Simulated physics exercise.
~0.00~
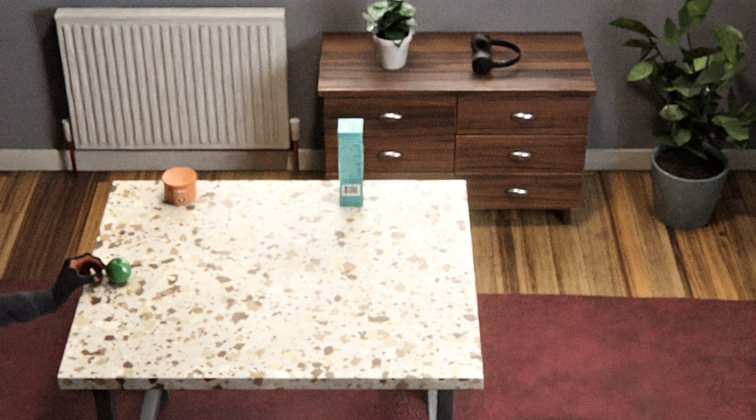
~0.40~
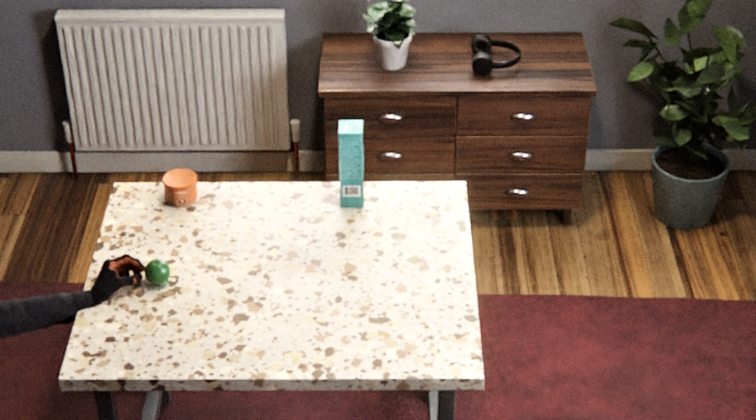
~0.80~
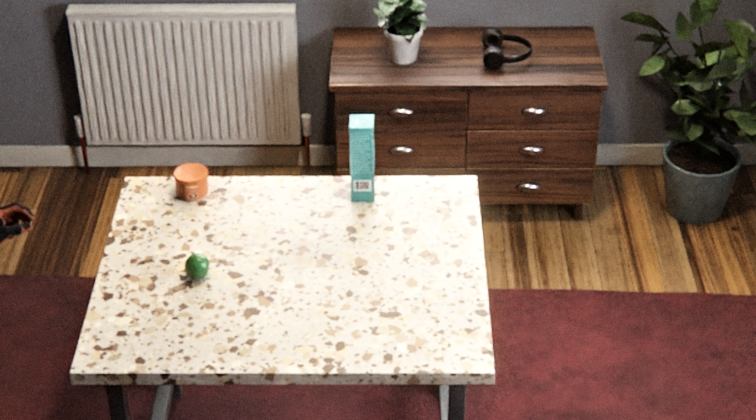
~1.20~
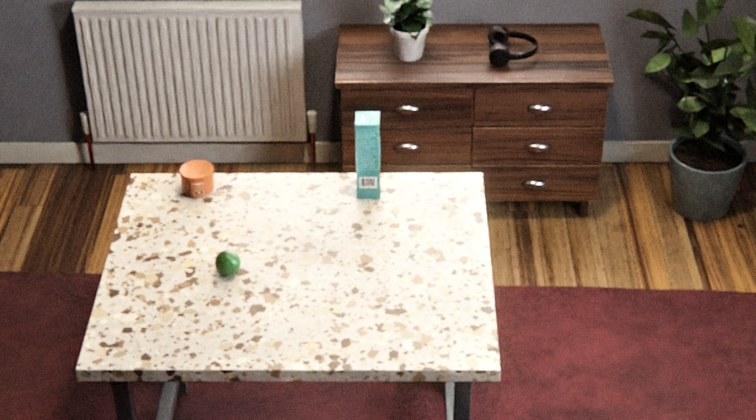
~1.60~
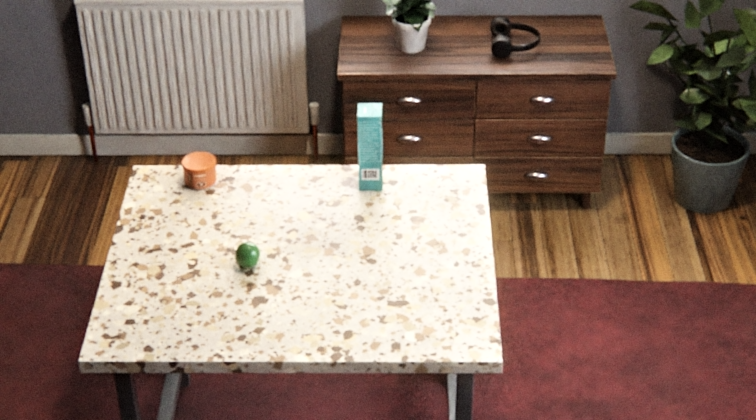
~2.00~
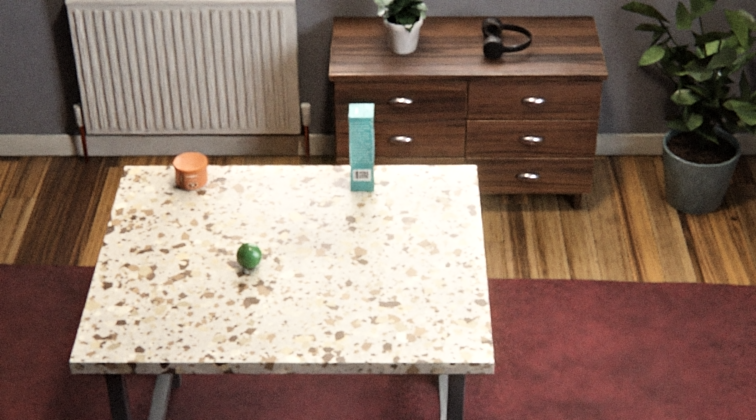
On a speckled table, a dark hand pushing a green apple rightward and withdrawing, the apple rolling on and stopping on top.
